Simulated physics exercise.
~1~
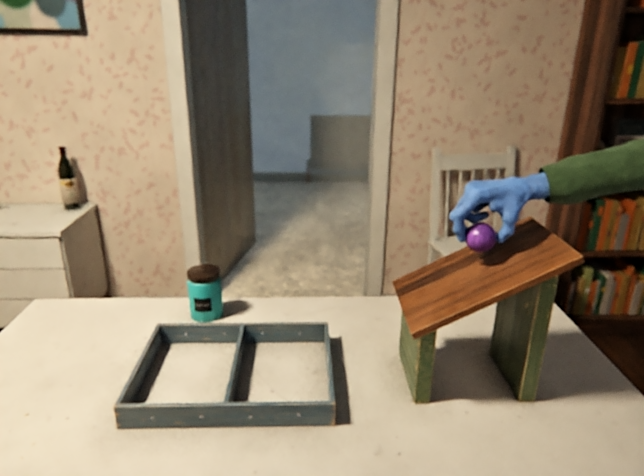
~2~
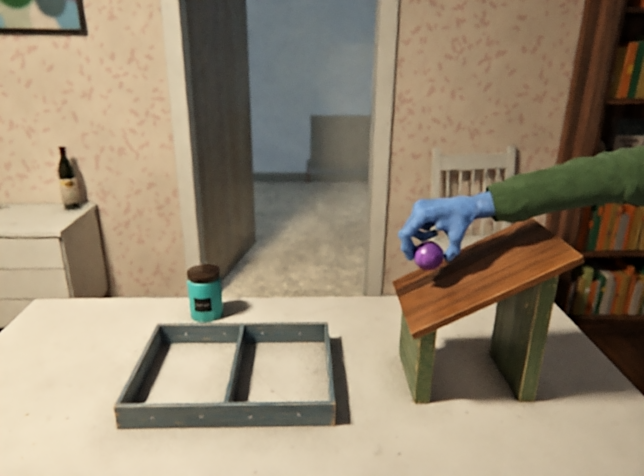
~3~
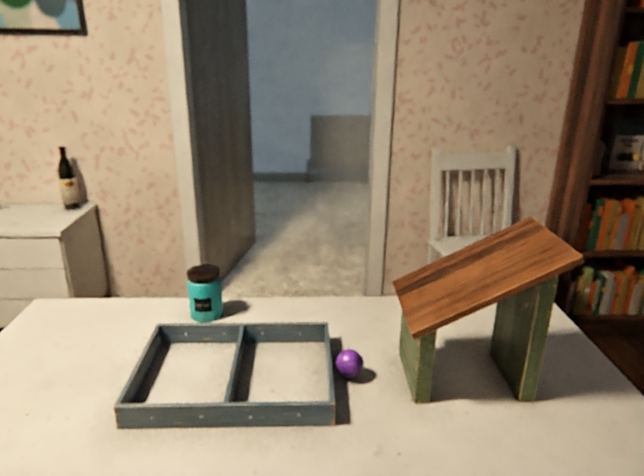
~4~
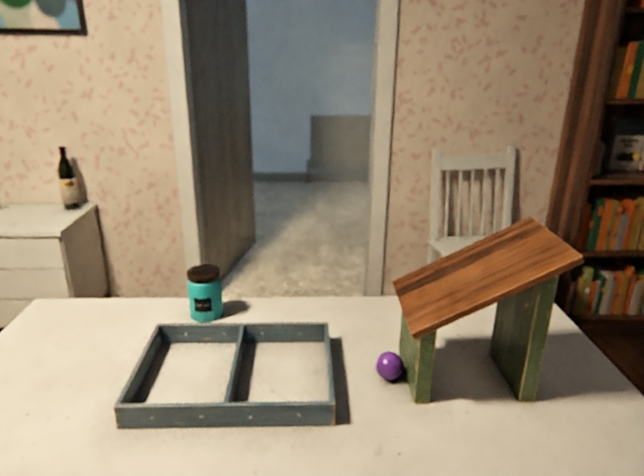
A purple onion, small and round, is held by a blue-gloved hand in a green sleeve above a sloping wooden board on green supports, at the right of a pale table seen from the front and slightly above. To the left lies a blue-grey tray with two bays, a turquoise jar behind it, and a doorway beyond. The hand carries the onion down the slope to the left, near the board's lower edge. Released, the onion reaches the tabletop beside the tray's right wall, the hand gone. It then moves back right and ends by the board's near support, outside the tray, while the jar stays put.
